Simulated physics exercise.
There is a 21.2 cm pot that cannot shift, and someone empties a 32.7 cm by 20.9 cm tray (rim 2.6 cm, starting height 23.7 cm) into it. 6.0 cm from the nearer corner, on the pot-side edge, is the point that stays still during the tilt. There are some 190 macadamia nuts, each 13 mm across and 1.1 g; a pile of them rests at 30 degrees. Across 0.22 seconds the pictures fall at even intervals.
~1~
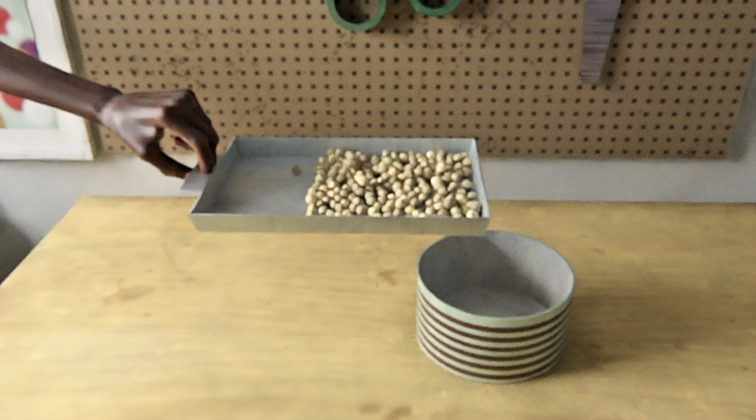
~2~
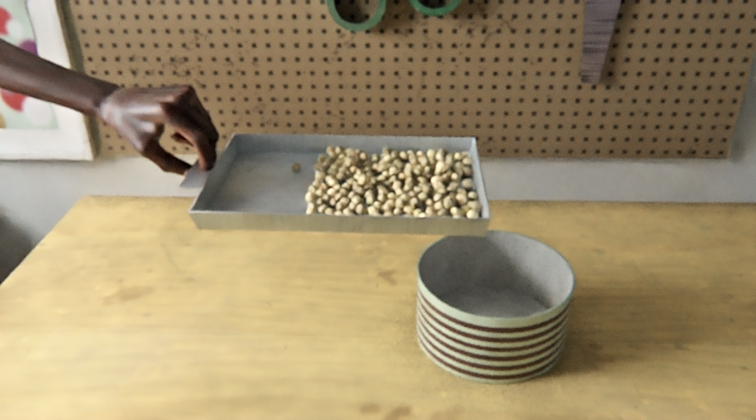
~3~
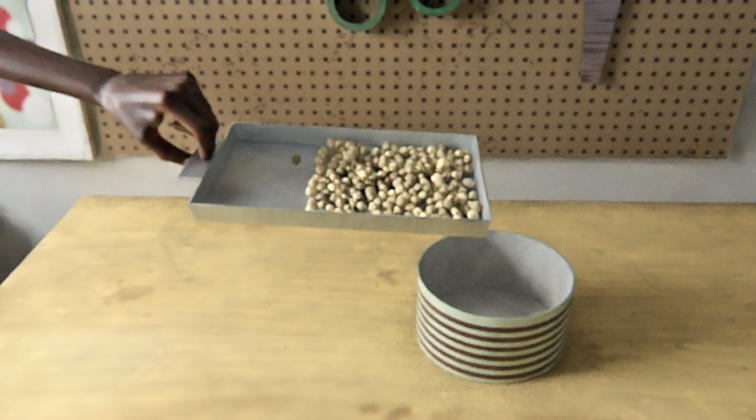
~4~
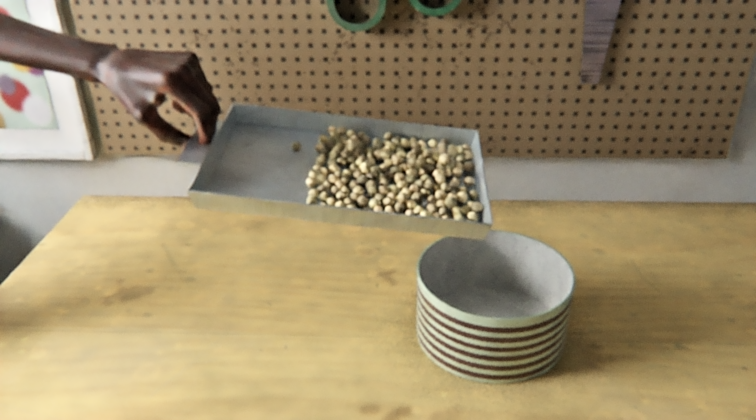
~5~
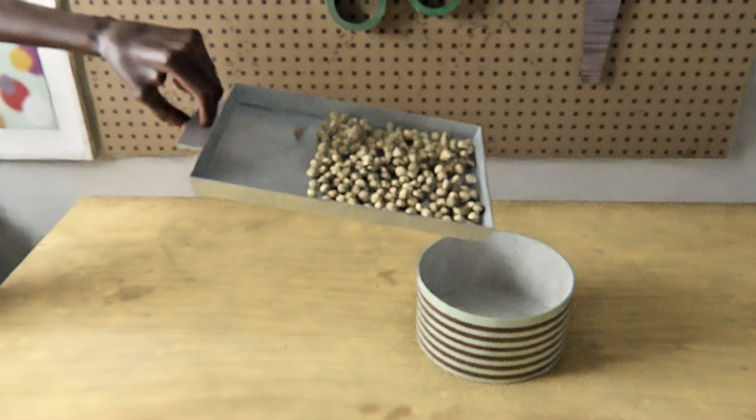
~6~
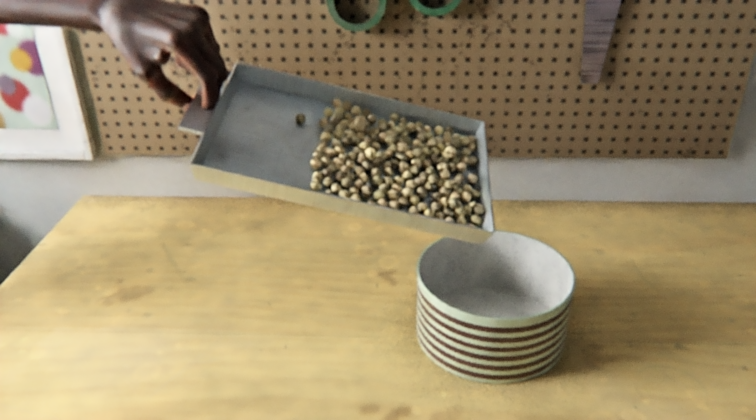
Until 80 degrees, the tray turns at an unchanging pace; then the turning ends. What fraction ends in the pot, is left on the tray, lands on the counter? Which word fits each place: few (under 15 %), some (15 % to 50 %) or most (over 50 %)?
Pot gets few; left on the tray gets few; counter gets most.
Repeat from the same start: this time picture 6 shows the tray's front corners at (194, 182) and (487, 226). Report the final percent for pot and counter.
Final per cent - pot 5, counter 90.
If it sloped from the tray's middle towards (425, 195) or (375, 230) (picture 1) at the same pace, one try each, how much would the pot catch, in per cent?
Around 55 % for the first direction, around 0 % for the second.
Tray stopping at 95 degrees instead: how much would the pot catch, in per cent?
10 %.
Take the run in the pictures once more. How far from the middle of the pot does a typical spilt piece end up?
Roughly 26 centimetres.
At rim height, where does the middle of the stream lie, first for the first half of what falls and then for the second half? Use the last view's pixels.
Around (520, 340), then (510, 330).
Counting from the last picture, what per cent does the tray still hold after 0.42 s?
100 %, give or take.
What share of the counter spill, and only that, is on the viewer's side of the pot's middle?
Estimate: Close to 100 per cent of the pieces.
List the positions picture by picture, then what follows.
The first picture shows tray tilt 0 degrees, front corners at (195, 212) and (485, 215); middle of the pieces at (388, 187); pot at (495, 270).
The second picture shows tray tilt 1 degrees, front corners at (195, 209) and (485, 216); middle of the pieces at (388, 186).
The third picture shows tray tilt 4 degrees, front corners at (194, 201) and (486, 218), lowest corner right front; middle of the pieces at (389, 182).
The fourth picture shows tray tilt 9 degrees, front corners at (194, 188) and (487, 221), lowest corner right front; middle of the pieces at (389, 176).
The fifth picture shows tray tilt 14 degrees, front corners at (195, 175) and (488, 224), lowest corner right front; middle of the pieces at (391, 169).
The sixth picture shows tray tilt 19 degrees, front corners at (197, 161) and (489, 228), lowest corner right front; middle of the pieces at (394, 163); pot at (495, 270).
Then, 0.25 s after the last picture, tilt 50 degrees; the tray holds 100 %, the pot 0 %.
Then, 0.42 s after the last picture, tilt 71 degrees; the tray holds 100 %, the pot 0 %.
Then, 0.71 s after the last picture, tilt 80 degrees; the tray holds 60 %, the pot 0 %.
In the end, pot 5 %, tray 5 %, counter 85 %.
